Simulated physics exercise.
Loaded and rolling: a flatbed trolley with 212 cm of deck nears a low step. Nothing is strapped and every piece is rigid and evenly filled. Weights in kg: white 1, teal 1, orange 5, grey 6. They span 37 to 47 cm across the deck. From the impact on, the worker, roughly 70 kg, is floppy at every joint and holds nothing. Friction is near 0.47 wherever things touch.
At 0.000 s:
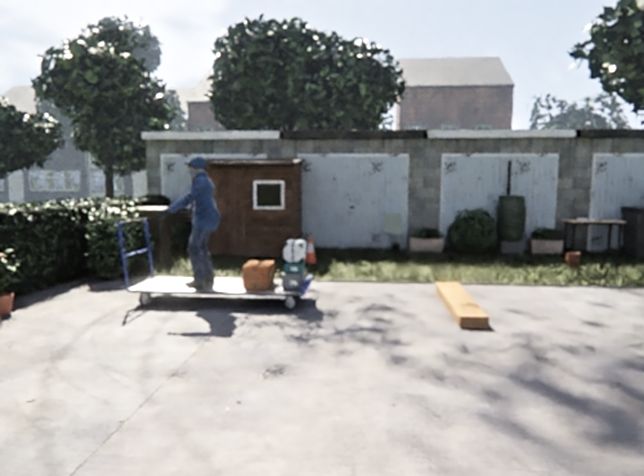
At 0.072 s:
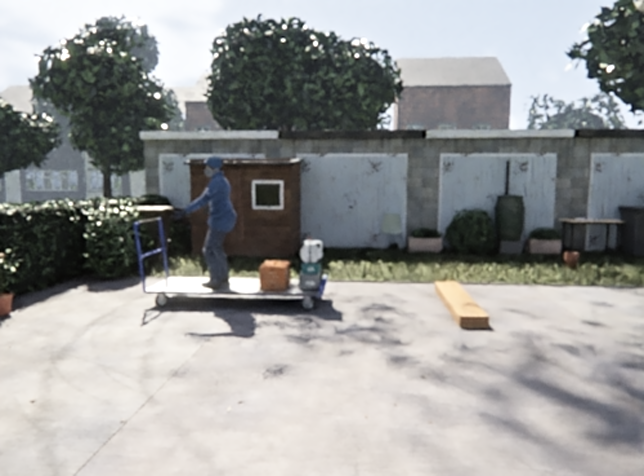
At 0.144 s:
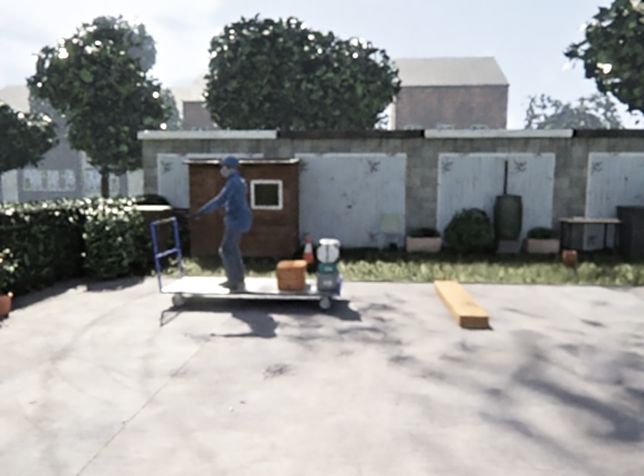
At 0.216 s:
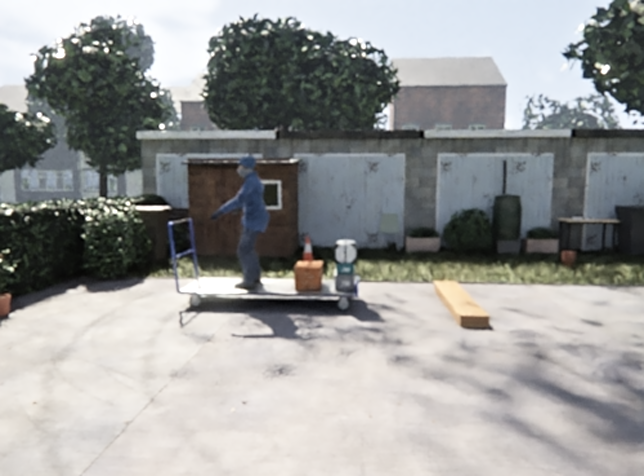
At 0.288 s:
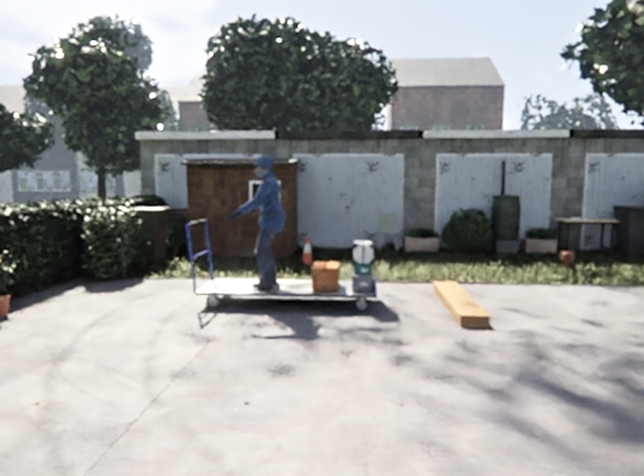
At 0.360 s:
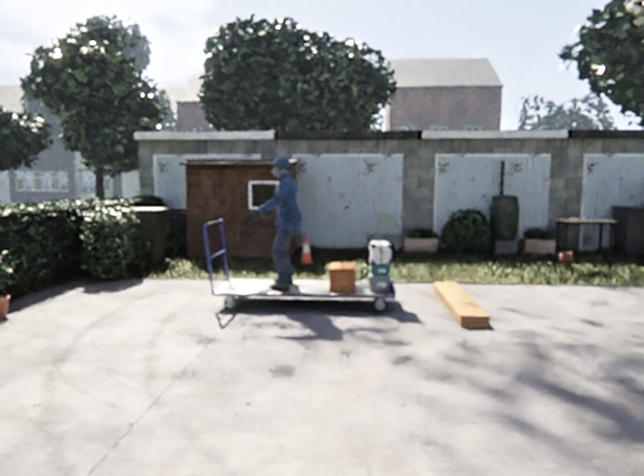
A sunlit paved yard is seen from the side at a distance, with pale garage doors, a brown shed, a hedge and trees behind. A worker in blue stands on a flatbed trolley with a blue handle at its left end, an orange box and a pale-topped container towards its right, and a yellow-orange beam lies farther right. The trolley rolls steadily rightward, carrying worker and load past the shed and uncovering a small traffic cone behind, while the view barely shifts.
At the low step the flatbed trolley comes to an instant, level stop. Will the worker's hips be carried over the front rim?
The worker's hips end beyond the front rim.
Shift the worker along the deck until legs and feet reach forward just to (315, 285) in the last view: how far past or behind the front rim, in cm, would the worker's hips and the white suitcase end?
In that case hips 90 past, white 180 past.
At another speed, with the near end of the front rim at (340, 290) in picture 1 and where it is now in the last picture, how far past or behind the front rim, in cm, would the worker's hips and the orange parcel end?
Then hips 40 behind, orange 40 behind.
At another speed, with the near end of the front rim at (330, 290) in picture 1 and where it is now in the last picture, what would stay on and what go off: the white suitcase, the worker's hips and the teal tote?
Then white off, hips on, teal off.
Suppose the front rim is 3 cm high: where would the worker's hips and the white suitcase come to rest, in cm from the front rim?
In that case hips 50 past, white 270 past.
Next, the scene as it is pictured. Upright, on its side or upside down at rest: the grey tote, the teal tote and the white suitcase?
Grey upright, teal upside down, white on its side.
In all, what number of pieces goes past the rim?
2 of them.
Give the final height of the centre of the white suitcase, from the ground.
Roughly 10 cm above it.
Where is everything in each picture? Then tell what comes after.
The first frame shows hips (207, 218), teal tote (295, 266), rim corner (303, 294); 180 cm still to roll.
The second frame shows hips (223, 218), teal tote (312, 266), rim corner (321, 294); 158 cm still to roll.
The third frame shows hips (239, 218), teal tote (328, 266), rim corner (339, 294); 137 cm still to roll.
The fourth frame shows hips (256, 218), teal tote (346, 267), rim corner (357, 294); 116 cm still to roll.
The fifth frame shows hips (273, 219), teal tote (363, 267), rim corner (376, 295); 95 cm still to roll.
The sixth frame shows hips (290, 219), teal tote (380, 268), rim corner (394, 295); 73 cm still to roll. Speed about 3.0 m/s.
The wheels strike at 0.61 s.
After 1.16 s the worker's hips are 2 cm past the rim, near (455, 266) in the last picture's view.
After 1.61 s the worker's hips are 32 cm past the rim, near (479, 292) in the last picture's view.
At rest, 4.4 s, past the rim, white suitcase, teal tote and the worker's hips; behind it, orange parcel and grey tote.
